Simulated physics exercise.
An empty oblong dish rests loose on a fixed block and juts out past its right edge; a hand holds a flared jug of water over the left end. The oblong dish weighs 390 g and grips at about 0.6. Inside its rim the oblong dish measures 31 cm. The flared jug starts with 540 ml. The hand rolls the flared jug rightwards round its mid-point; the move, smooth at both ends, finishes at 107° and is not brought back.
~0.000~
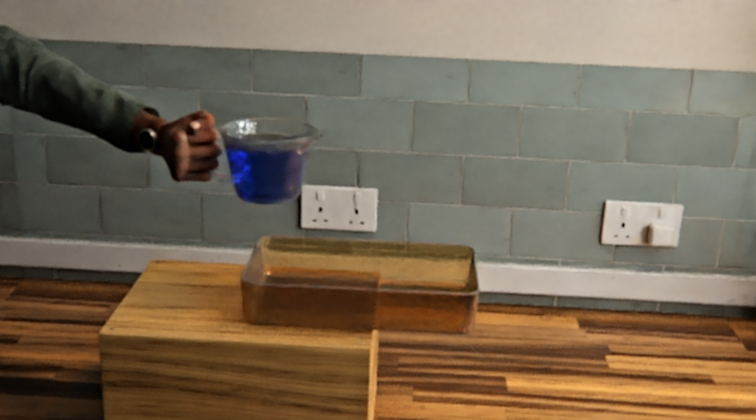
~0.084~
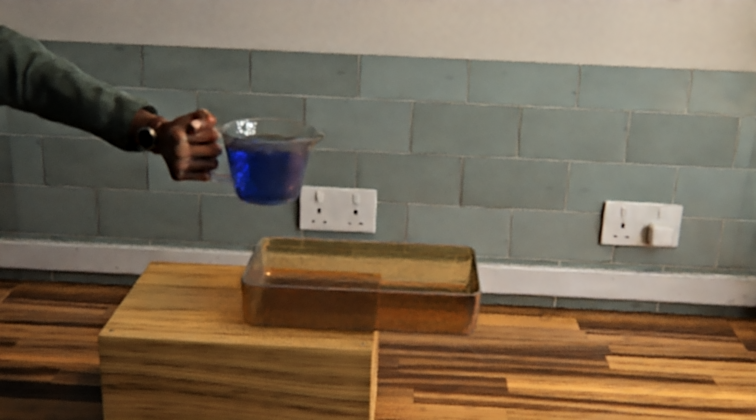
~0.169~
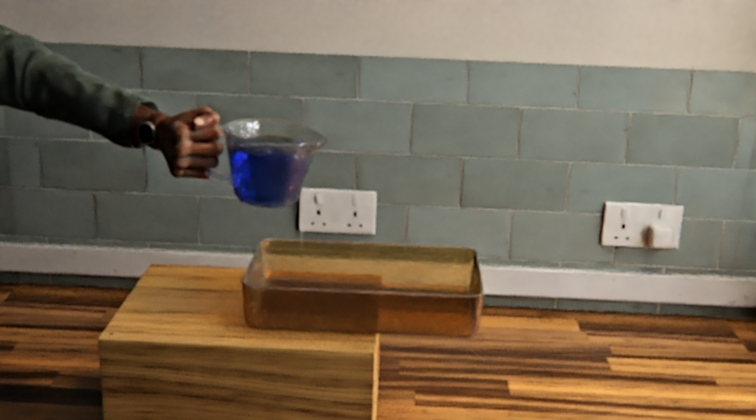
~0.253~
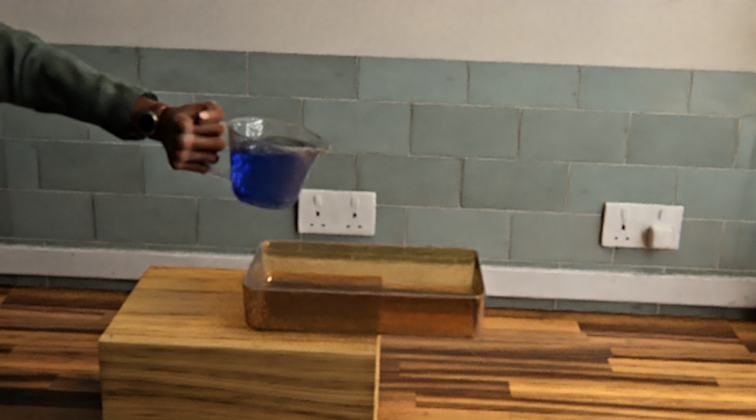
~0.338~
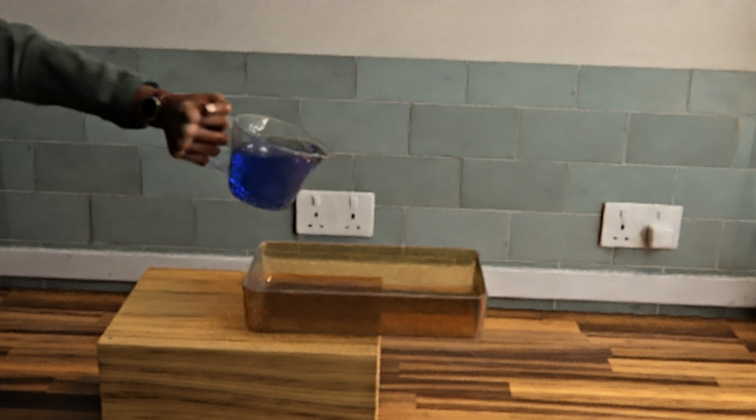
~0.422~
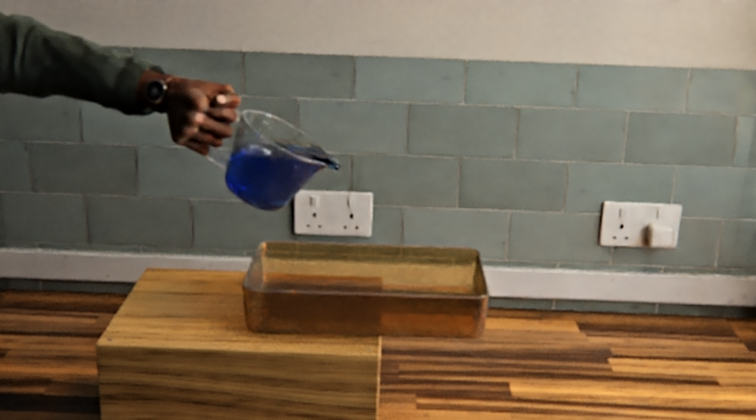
On a striped wooden worktop against grey-green tiles with two white wall sockets, seen from the front by a camera that stays nearly still, a pale wooden block stands at the left. A clear oblong dish sits partly on the block and juts past its right edge, while a dark-sleeved hand holds a clear jug of blue liquid above its left end. The hand gradually tilts the jug rightwards, and the blue liquid shifts towards the lowering spout.
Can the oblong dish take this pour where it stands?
This oblong dish stays put.
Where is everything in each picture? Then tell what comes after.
In the first picture, tilt 0°; pouring edge (324, 134); surface from (228, 141) to (310, 144); the oblong dish's rim runs from (251, 259) to (476, 270); the block's edge is at (369, 349).
In the second picture, tilt 1°; pouring edge (325, 136); surface from (229, 142) to (311, 145).
In the third picture, tilt 5°; pouring edge (328, 140); surface from (232, 142) to (314, 147).
In the fourth picture, tilt 11°; pouring edge (332, 147); surface from (234, 144) to (319, 149).
In the fifth picture, tilt 18°; pouring edge (334, 155); surface from (235, 145) to (327, 151).
In the sixth picture, tilt 28°; pouring edge (335, 165); surface from (235, 148) to (328, 157); 2 per cent is over the edge.
By 0.82 s the tilt is 79° and 41 per cent is still to pour; the oblong dish lies level with 32 per cent in it.
By 1.11 s the tilt is 104° and 3 per cent is still to pour; the oblong dish lies level with 89 per cent in it.
By 1.41 s the tilt is 107° and 0 per cent is still to pour; the oblong dish lies level with 97 per cent in it.
By 1.74 s the tilt is 107° and 0 per cent is still to pour; the oblong dish lies level with 97 per cent in it.
At rest the oblong dish lies level with 97 per cent in it.
